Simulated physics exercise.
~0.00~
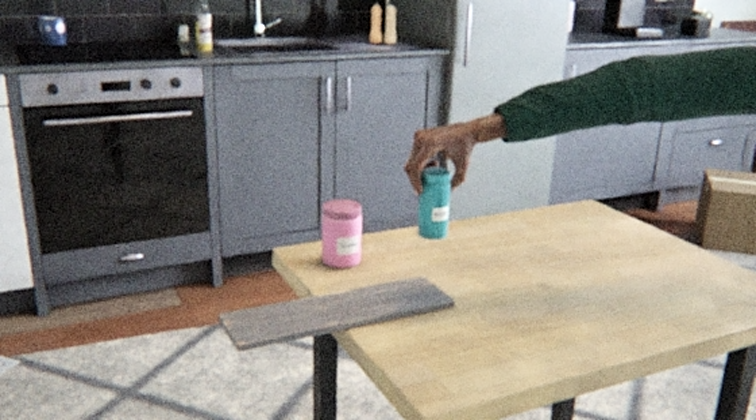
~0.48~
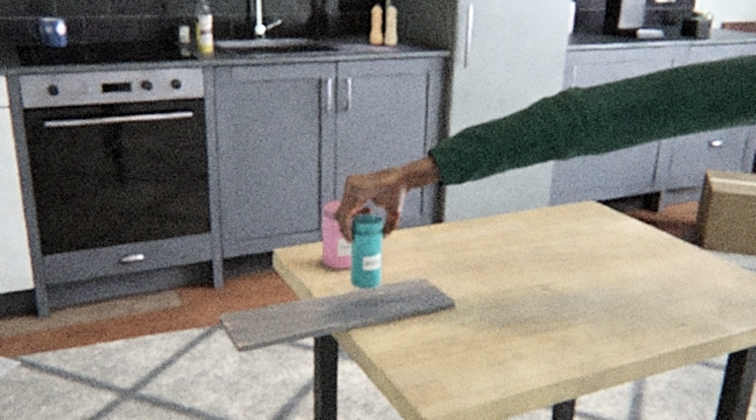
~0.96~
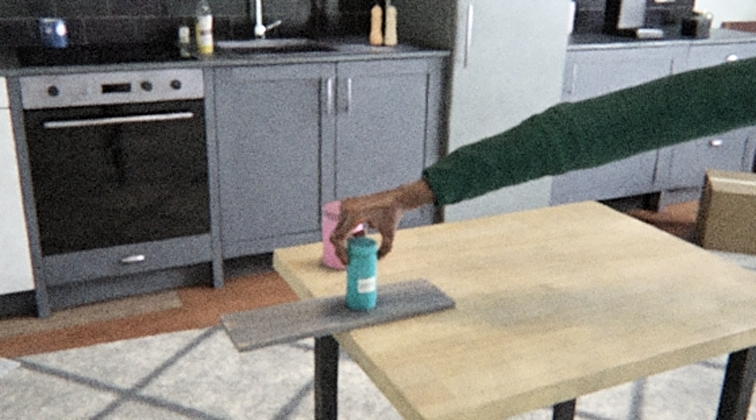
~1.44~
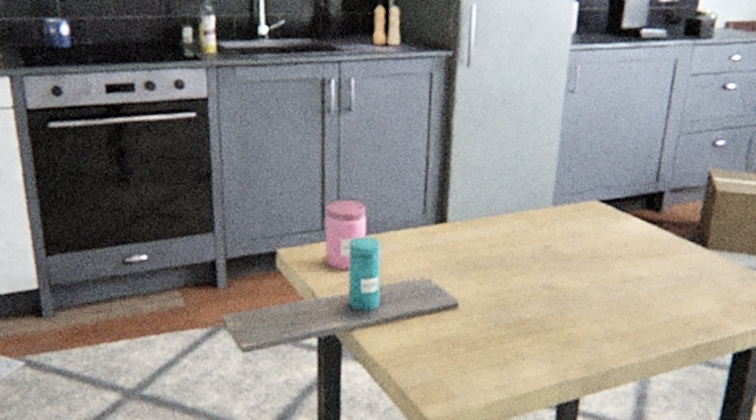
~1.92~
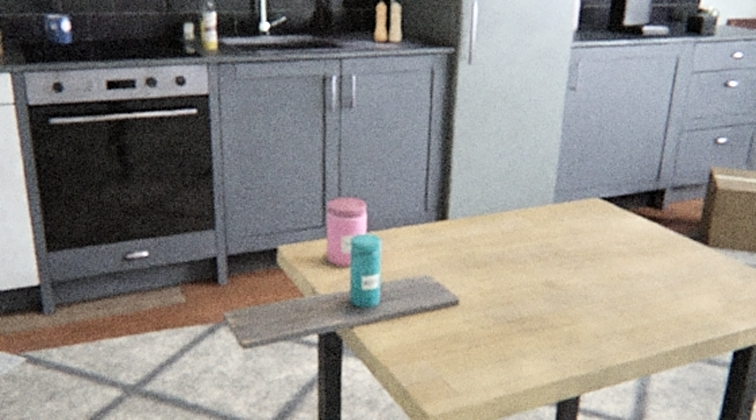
In the video, a hand in a green sleeve moves a turquoise shaker left across a wooden table, past a pink jar, and sets it upright on a grey plank jutting over the table's end. The hand withdraws, and the plank, shaker and jar all stay in place.
